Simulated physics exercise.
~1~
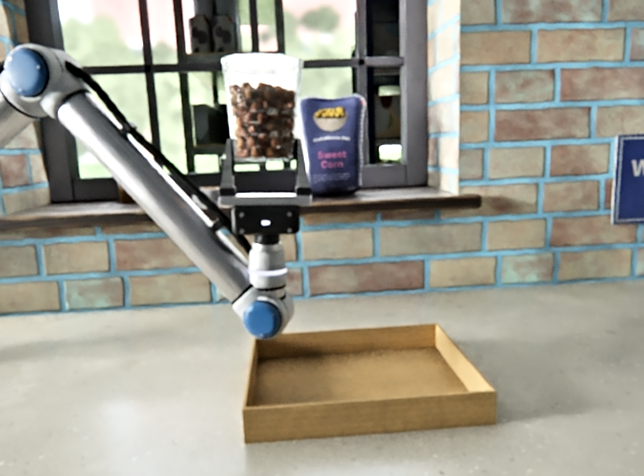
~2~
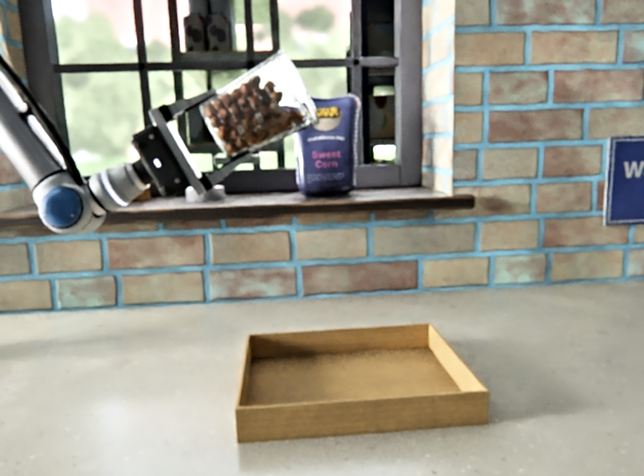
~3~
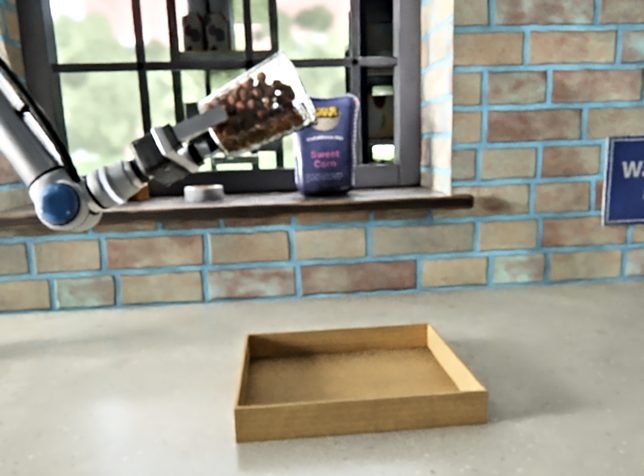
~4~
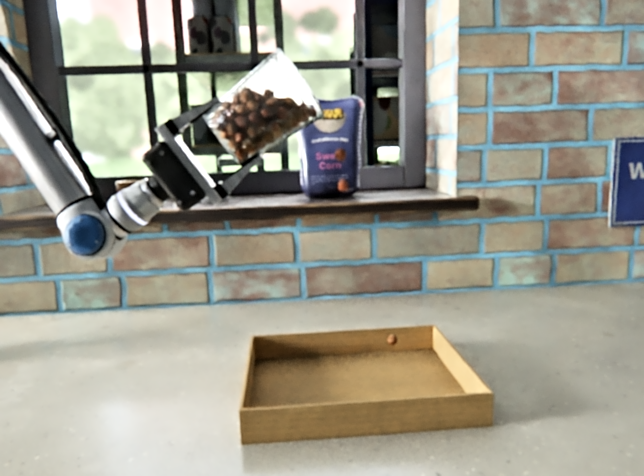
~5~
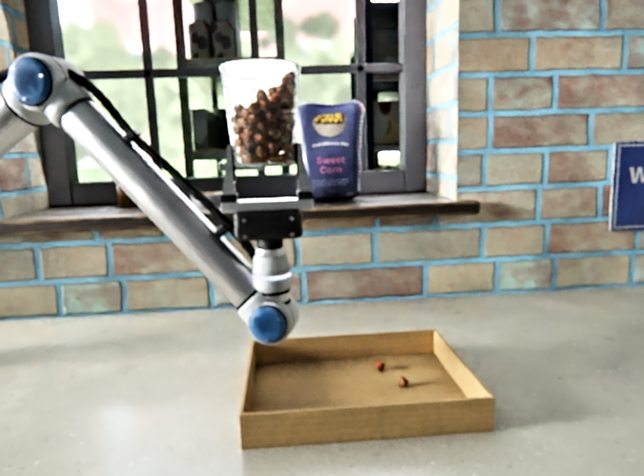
The clip shows a robot arm tilting a clear beaker of brown hazelnuts toward the right above a shallow wooden tray, twisting it while tipped, then returning it upright with nearly all the nuts still inside and a couple lying in the tray.
